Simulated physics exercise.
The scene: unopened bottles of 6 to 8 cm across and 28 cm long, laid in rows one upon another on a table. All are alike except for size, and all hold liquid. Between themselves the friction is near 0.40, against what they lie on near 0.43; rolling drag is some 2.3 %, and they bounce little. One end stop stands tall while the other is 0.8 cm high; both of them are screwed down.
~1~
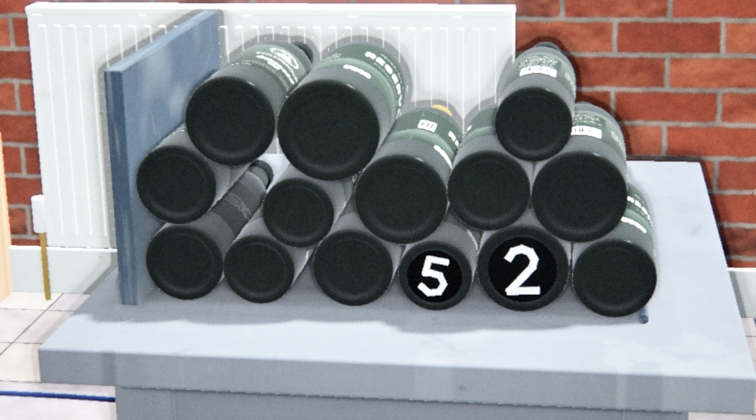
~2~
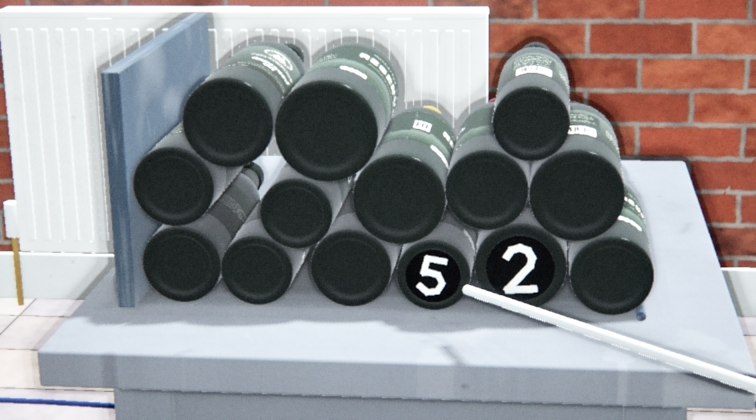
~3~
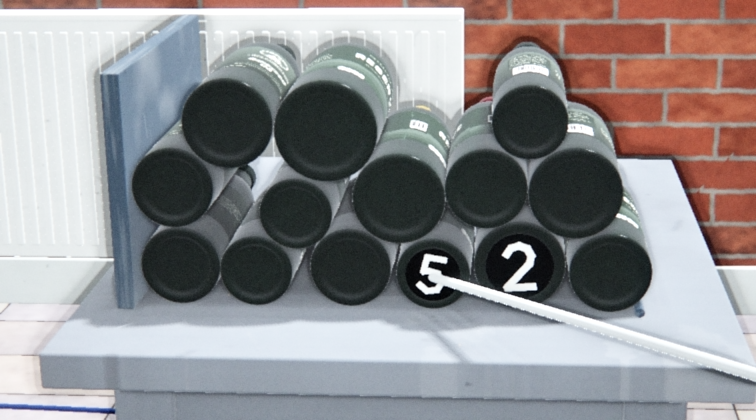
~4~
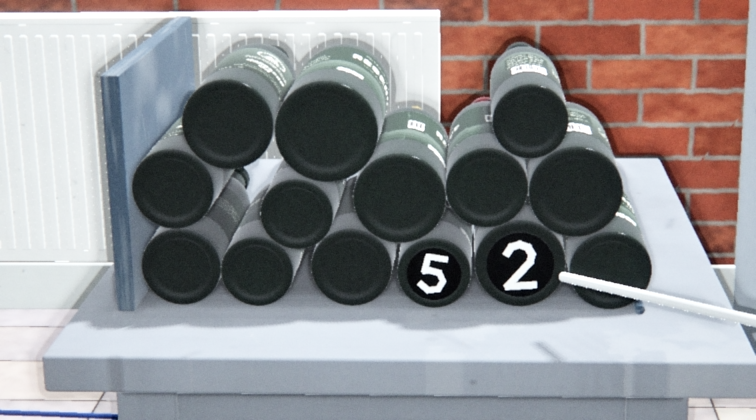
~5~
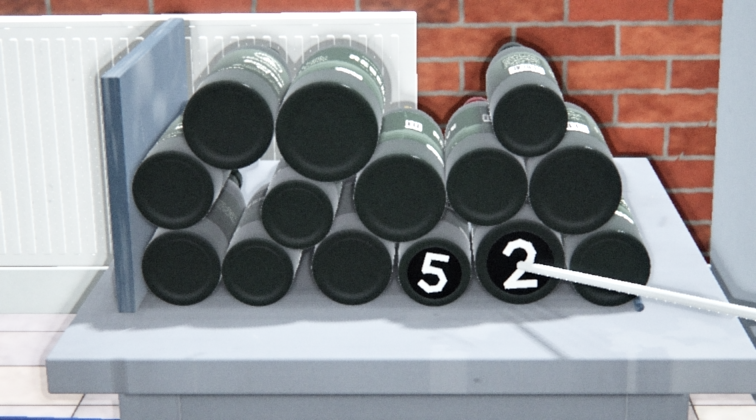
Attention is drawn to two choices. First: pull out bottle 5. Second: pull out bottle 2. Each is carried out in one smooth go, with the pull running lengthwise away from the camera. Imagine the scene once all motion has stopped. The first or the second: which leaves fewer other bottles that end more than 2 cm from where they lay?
First, with 0 against 2.
First choice, 0.71 s in, 0 now displaced over 2 cm.
First choice, at rest by 0.9 s, 0 moved over 2 cm; not one over the end stops; top of the pile 19 cm high, from 19 cm.
Second choice, 0.79 s in, 2 now displaced over 2 cm; the one last seen at (487, 188) 0.8 cm right and 3.1 cm down.
Second choice, at rest by 1.3 s, 2 moved over 2 cm; not one over the end stops; the one last seen at (487, 188) 2.5 cm right and 7 cm down; top of the pile 19 cm high, from 19 cm.
